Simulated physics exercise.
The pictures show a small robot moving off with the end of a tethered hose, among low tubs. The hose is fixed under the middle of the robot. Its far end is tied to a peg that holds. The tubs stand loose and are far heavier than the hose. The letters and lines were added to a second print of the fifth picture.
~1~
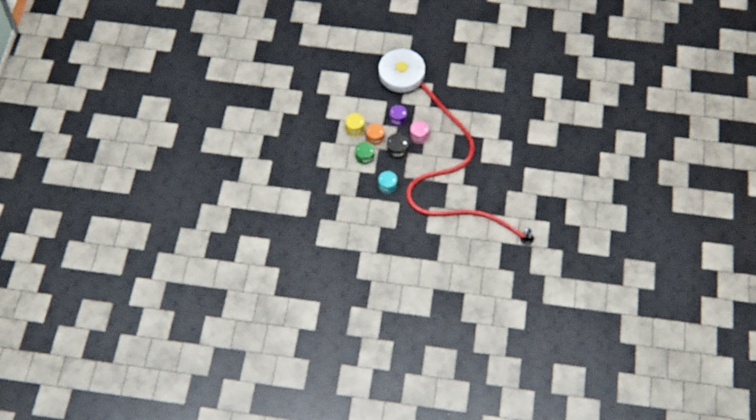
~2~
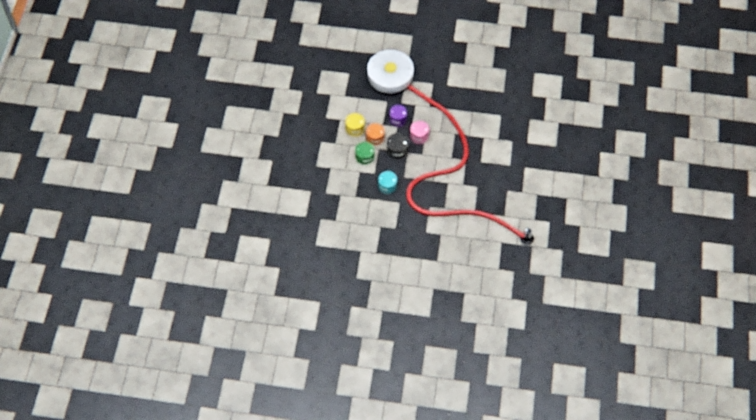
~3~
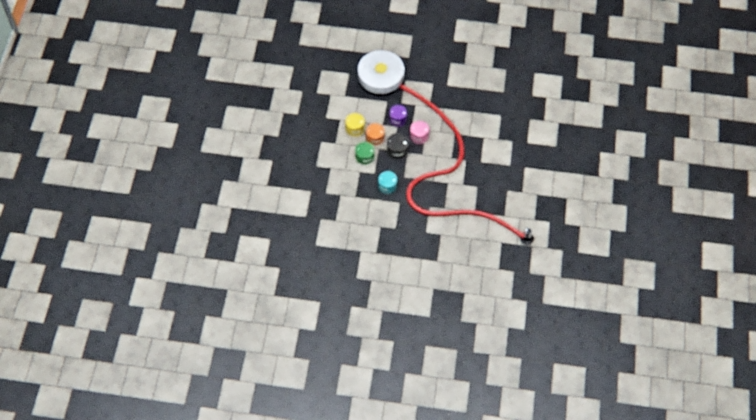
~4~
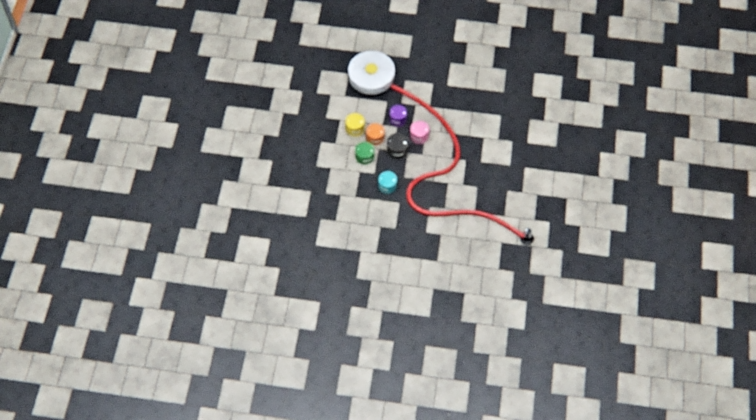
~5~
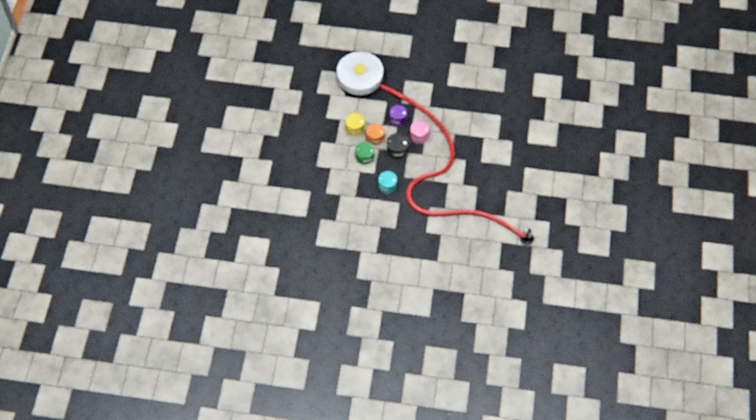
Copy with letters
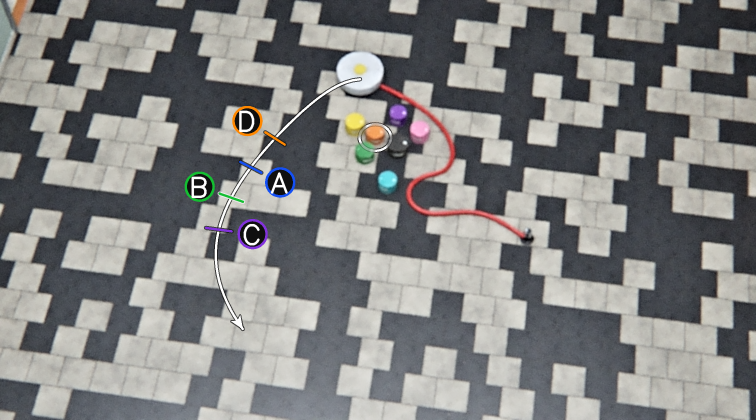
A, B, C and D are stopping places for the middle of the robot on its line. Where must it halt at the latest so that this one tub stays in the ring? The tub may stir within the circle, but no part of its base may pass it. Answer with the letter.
It should halt at A.
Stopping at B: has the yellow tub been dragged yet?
Yes.
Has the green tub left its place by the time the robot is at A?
By then, no.
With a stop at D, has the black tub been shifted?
No.
On the marked copy, A at (251, 167); B at (231, 198); C at (219, 230); D at (275, 138); the ring at (375, 137); the route from (360, 79) via (242, 179) to (243, 329).
Taking A. A third of the way, robot (315, 96); orange tub (375, 134).
Two thirds of the way, robot (278, 130); orange tub (375, 134).
When it is over, robot (250, 163); pink tub (415, 138); yellow tub (355, 129); orange tub (375, 134); purple tub (392, 131); the orange tub is still in its ring.
As for the rest, B drags the ringed tub to (371, 149); C drags the ringed tub to (366, 170); D is safe but short.
